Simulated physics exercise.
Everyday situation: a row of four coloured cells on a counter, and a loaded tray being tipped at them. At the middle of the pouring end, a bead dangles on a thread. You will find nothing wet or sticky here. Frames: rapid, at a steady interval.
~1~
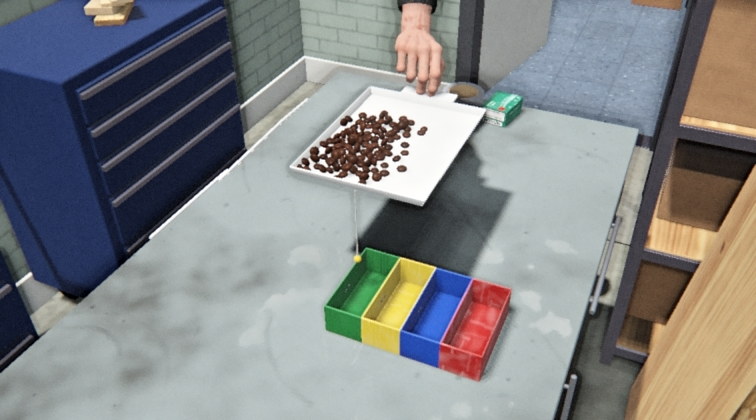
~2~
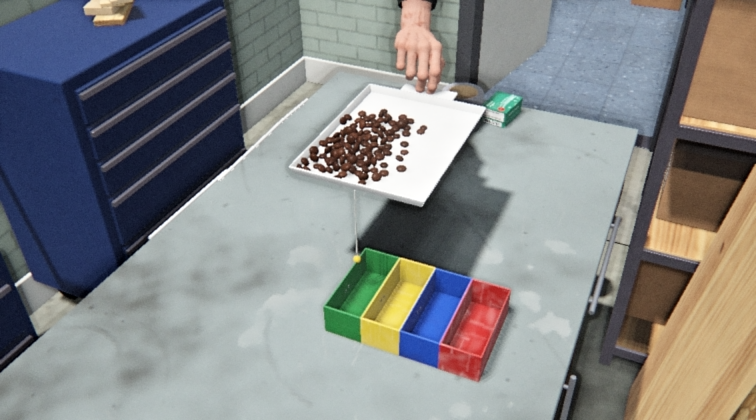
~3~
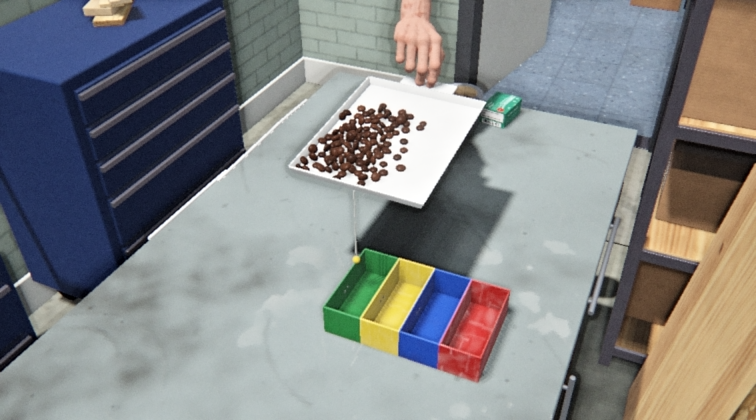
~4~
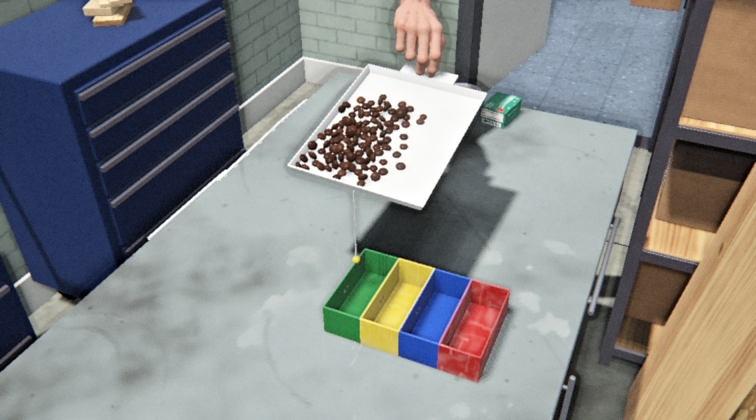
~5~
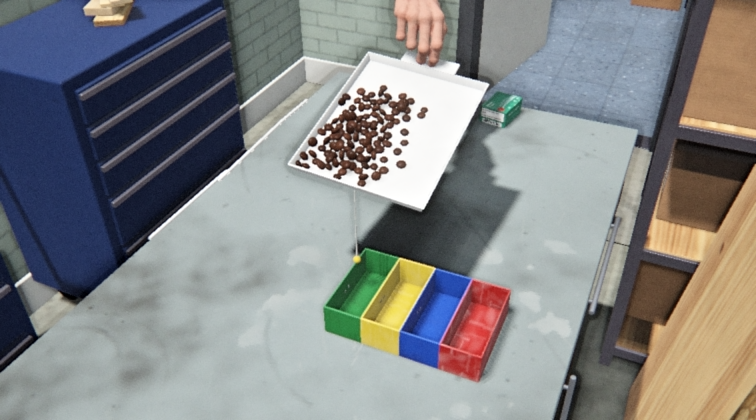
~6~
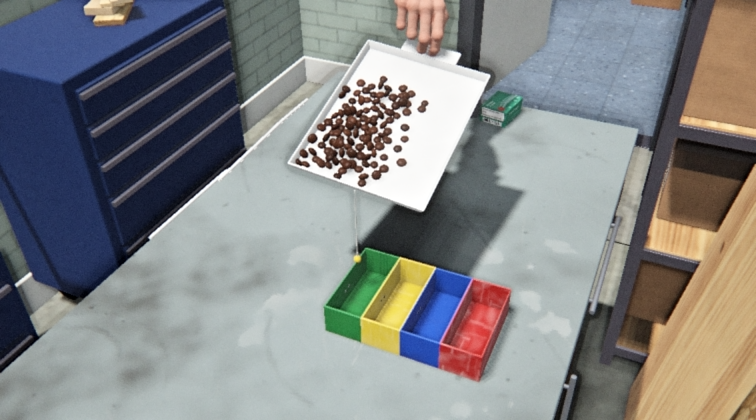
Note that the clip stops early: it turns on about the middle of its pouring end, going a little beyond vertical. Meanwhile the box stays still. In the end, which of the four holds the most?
The yellow cell holds the most.
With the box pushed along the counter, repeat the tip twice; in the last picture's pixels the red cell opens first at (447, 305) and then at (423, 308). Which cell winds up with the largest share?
Position one: The blue one. Position two: That blue cell.
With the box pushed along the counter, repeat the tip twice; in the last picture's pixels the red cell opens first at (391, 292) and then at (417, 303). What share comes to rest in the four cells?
You'd get about 70 per cent first and about 90 per cent second.
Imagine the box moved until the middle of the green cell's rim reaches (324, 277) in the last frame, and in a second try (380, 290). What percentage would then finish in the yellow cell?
20 % and 50 %.
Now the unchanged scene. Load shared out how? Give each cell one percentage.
Green cell some 10; yellow cell some 50; blue cell some 20; red cell some 0.
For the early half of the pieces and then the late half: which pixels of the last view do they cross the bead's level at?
About (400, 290), and after that about (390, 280).
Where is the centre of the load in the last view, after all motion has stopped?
I'd put the middle somewhere around (395, 321).
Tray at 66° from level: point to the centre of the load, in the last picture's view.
Roughly at (379, 196).
Soon after the last picture, tray tipped steeply; most on the tray; a stray few in the yellow cell; a stray few in the green cell; about a quarter falling or outside the box.
A little later, tray tipped past a quarter turn; about half in the yellow cell; a small part in the blue cell; a small part in the green cell; a stray few in the red cell; a small part falling or outside the box.
Later still, tray tipped past a quarter turn; about half in the yellow cell; about a quarter in the blue cell; a small part in the green cell; a stray few in the red cell; a small part falling or outside the box.
At rest, tray tipped past a quarter turn; about half in the yellow cell; about a quarter in the blue cell; a small part in the green cell; a stray few in the red cell; a small part outside the box.
